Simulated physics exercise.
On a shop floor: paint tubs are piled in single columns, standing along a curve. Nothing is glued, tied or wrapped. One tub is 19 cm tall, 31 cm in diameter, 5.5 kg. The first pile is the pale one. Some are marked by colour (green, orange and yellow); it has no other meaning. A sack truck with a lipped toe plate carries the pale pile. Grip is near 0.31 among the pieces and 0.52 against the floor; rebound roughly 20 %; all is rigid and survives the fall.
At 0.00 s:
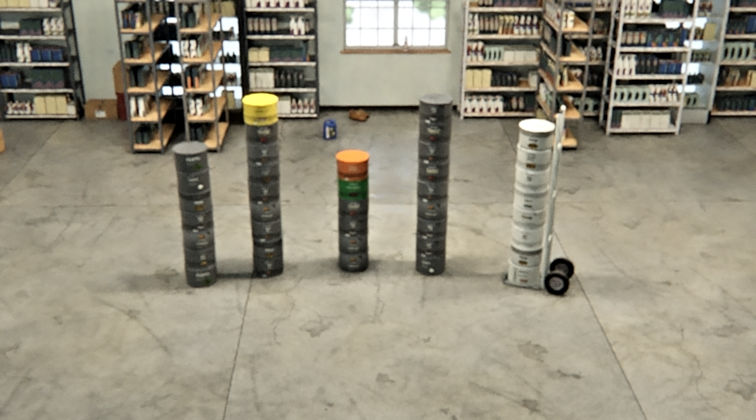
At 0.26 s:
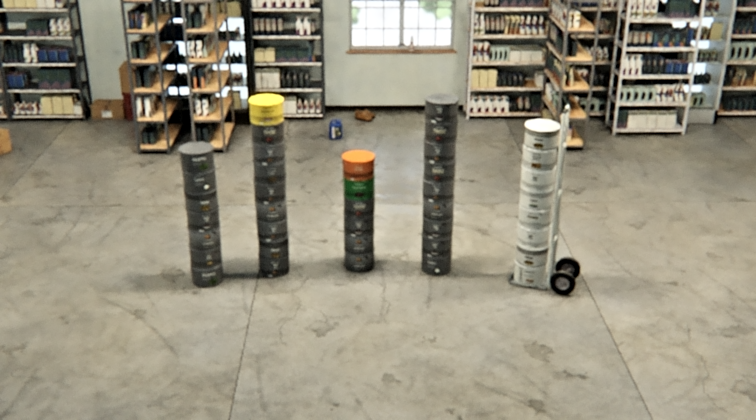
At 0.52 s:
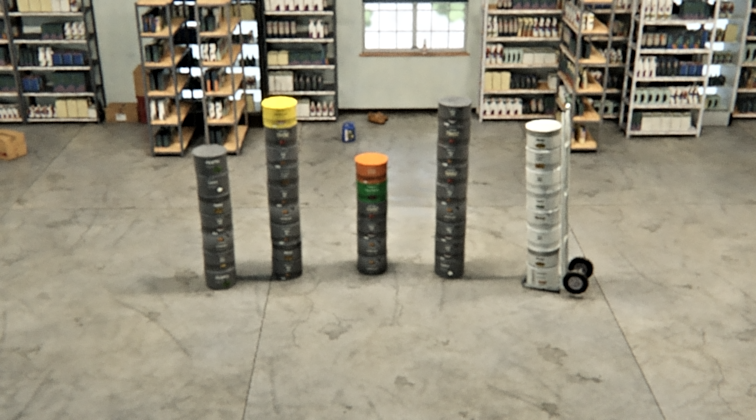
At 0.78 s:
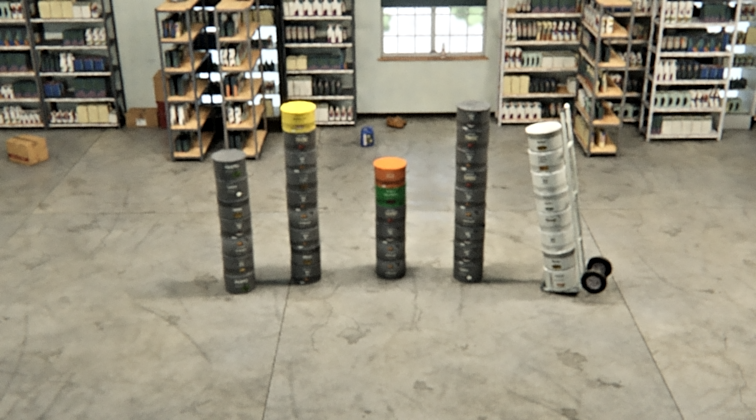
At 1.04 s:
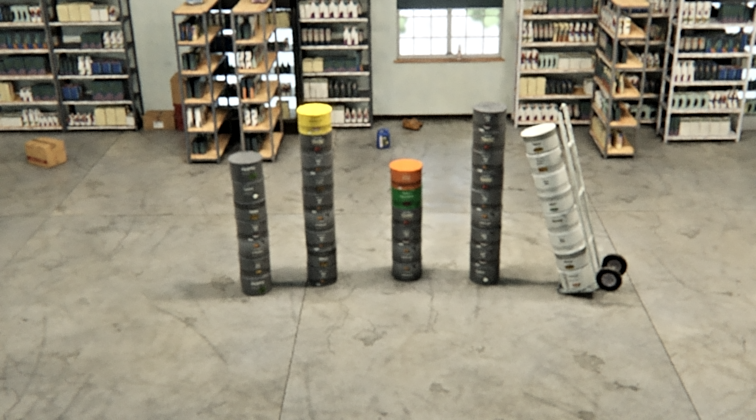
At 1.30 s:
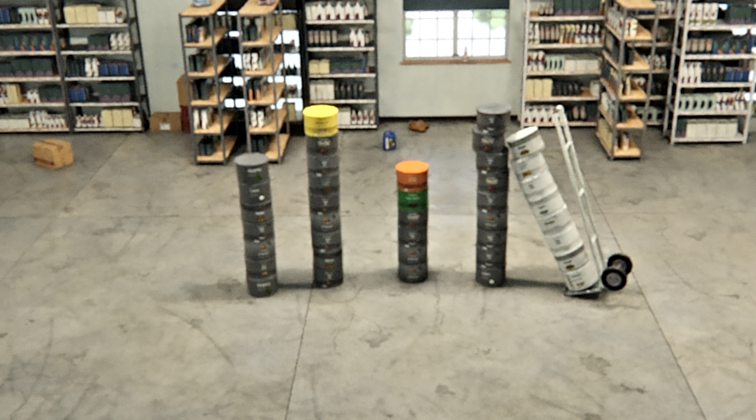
In the video, five columns of paint tubs stand on a shop floor as the view pans slightly; the white column on a hand truck at right leans left with the truck until it touches the neighboring dark column.
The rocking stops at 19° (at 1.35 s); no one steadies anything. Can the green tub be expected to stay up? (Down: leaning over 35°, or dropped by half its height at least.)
The green tub drops.
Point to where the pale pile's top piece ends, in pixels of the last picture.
Around (324, 210).
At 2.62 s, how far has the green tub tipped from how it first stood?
Roughly 10°.
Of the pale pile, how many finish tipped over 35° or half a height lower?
The count is 8.
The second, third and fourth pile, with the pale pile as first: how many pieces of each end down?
Second 8, third 5, fourth 9.
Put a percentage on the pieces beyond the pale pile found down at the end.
About 85 per cent.
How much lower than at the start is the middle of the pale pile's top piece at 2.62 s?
Some 130 cm lower.
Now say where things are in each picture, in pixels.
In the first frame (places mark the middle of the side facing us; the camera pans a little), truck frame (556, 151) 0° forward; green tub (353, 190); orange tub (353, 171); yellow tub (262, 114); the rest undisturbed.
In the second frame, truck frame (561, 151) 0° forward; green tub (359, 191).
In the third frame, truck frame (563, 150) 4° forward, top of the pale pile leaning 4°; green tub (372, 193); the rest undisturbed.
In the fourth frame, truck frame (566, 149) 10° forward, top of the pale pile leaning 11°; green tub (391, 198); the rest undisturbed.
In the fifth frame, truck frame (567, 149) 16° forward, top of the pale pile leaning 18°; green tub (407, 199); the rest undisturbed.
In the sixth frame, truck frame (565, 150) 19° forward, top of the pale pile leaning 27°; green tub (413, 201); orange tub (412, 182); yellow tub (322, 126); 3 disturbed, none down.
After 2.62 s, 8 of the pale pile down; 4 of the 31 other tubs down; green tub leaning 10°; orange tub leaning 10°.
After 4.12 s, 8 of the pale pile down; 22 of the 31 other tubs down; green tub on its side; orange tub on its side.
By the end (5.0 s), 8 of the pale pile down; 27 of the 31 other tubs down; green tub on its side; yellow tub upside down; orange tub on its side. As the last picture would show them, middles, green tub near (325, 236), yellow tub near (44, 260).
